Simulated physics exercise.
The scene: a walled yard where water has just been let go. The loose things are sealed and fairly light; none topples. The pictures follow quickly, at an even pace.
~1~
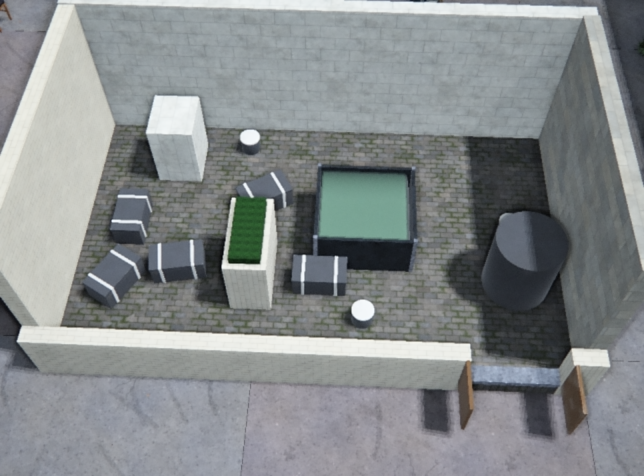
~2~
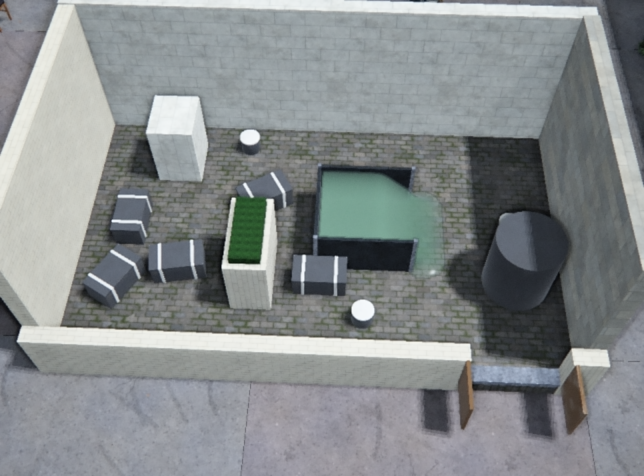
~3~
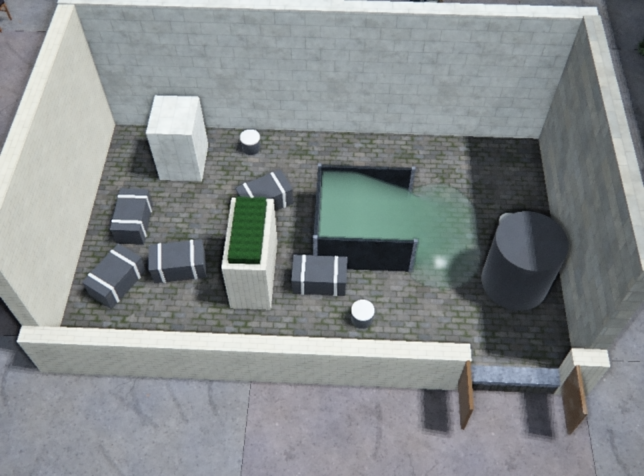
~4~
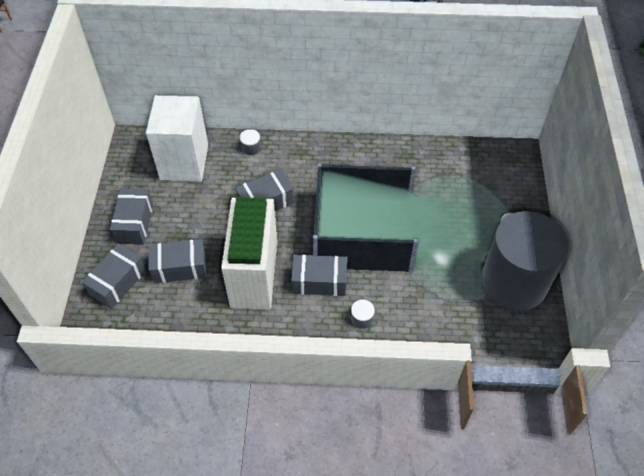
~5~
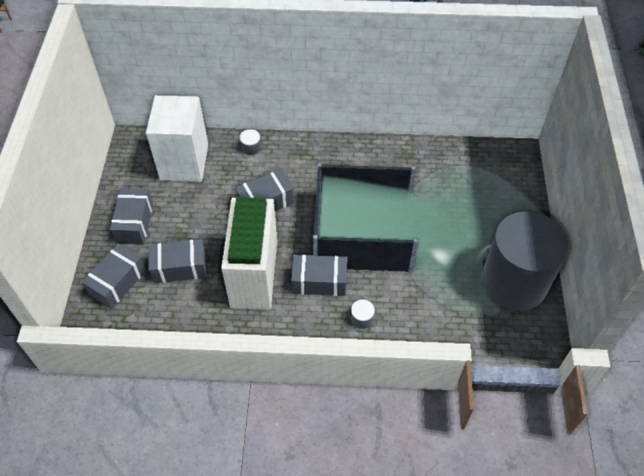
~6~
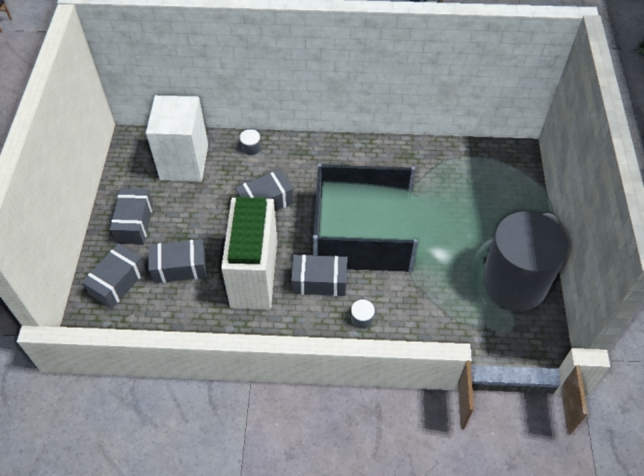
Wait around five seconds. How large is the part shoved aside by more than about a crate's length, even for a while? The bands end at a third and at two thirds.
That comes to not even a third.
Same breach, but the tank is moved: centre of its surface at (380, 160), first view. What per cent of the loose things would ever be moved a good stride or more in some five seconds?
Roughly 40 per cent.
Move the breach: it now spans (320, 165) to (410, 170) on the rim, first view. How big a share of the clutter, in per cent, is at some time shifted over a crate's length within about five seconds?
Close to 40 %.
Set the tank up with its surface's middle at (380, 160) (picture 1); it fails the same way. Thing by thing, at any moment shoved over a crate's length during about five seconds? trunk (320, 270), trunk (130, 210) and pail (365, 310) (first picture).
In that order: No, no, pushed that far.
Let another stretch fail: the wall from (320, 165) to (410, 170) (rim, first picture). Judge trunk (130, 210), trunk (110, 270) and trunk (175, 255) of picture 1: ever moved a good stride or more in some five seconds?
One after the other: Short of that, never so far, shifted that much.
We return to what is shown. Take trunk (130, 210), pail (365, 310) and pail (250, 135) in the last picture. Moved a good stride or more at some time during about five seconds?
In turn: Never so far, under that, swept aside.
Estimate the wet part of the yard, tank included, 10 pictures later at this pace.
Roughly 35 per cent.
A moment on, 1 of 8 are well off their spots; 1 afloat.
Next, 1 of 8 are well off their spots; 1 afloat.
Later, 1 of 8 are well off their spots; 1 afloat.
In the end, 2 of 8 are well off their spots, and 2 have been at some point; 2 afloat.
